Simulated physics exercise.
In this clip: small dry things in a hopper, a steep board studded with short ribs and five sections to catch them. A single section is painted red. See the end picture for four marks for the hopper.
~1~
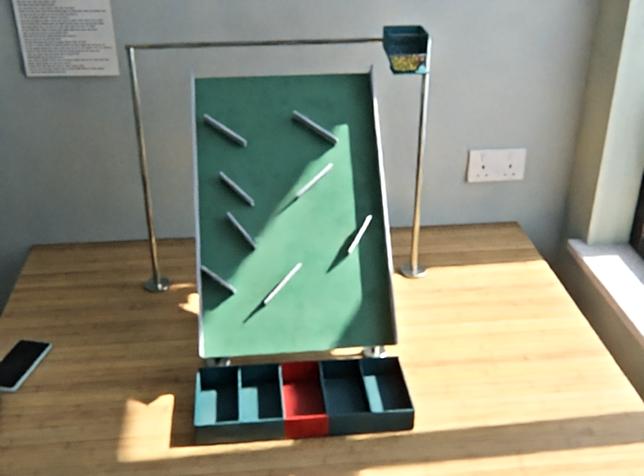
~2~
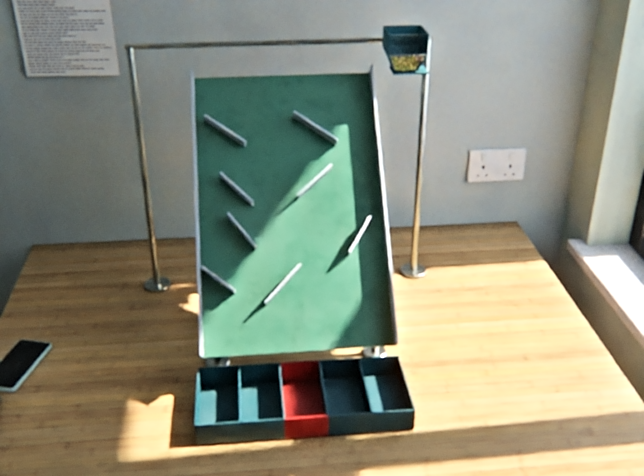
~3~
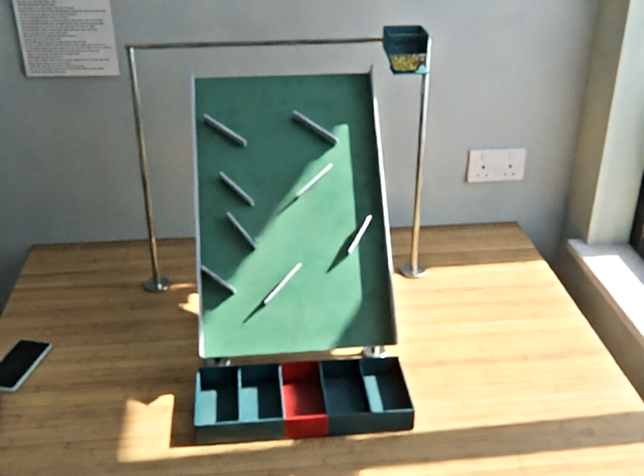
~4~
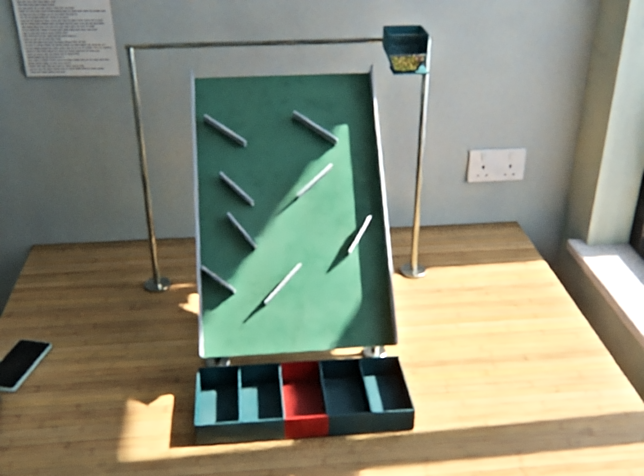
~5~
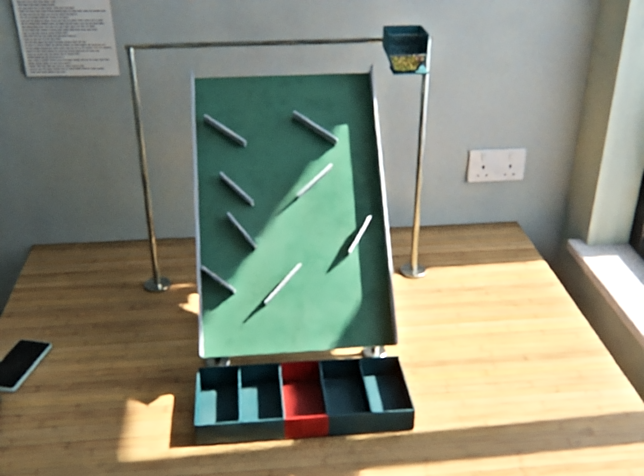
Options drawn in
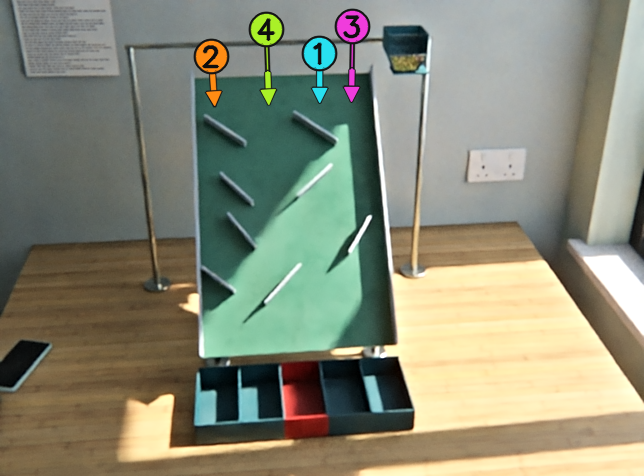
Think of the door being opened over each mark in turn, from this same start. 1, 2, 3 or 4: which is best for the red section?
The best mark is 3.
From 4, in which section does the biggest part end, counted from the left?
The first.
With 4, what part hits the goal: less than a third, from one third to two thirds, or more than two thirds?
Less than a third.
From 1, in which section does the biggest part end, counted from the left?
It is the fifth one.
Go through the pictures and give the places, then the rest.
The first frame shows hopper near (404, 65), dried peas, door shut.
The second frame shows ribs (204, 115) to (245, 141), (294, 111) to (338, 140), (220, 172) to (253, 202).
The third frame shows ribs (298, 195) to (332, 164), (228, 213) to (256, 246), (350, 252) to (371, 216).
The fourth frame shows ribs (201, 266) to (235, 290), (265, 302) to (301, 264).
The fifth frame shows red section near (307, 426), number 3 of 5 from the left.
On the marked copy, mark 1 meets the board at (319, 97); mark 2 meets the board at (214, 100); mark 3 meets the board at (351, 96); mark 4 meets the board at (268, 99).
For mark 1, close to a quarter in the red section, close to half in other sections, close to a quarter outside the box.
For mark 2, only a few in the red section, all but a few in other sections.
For mark 3, close to a third in the red section, close to half in other sections, close to a quarter outside the box.
For mark 4, none at all in the red section, all but a few in other sections, only a few outside the box.
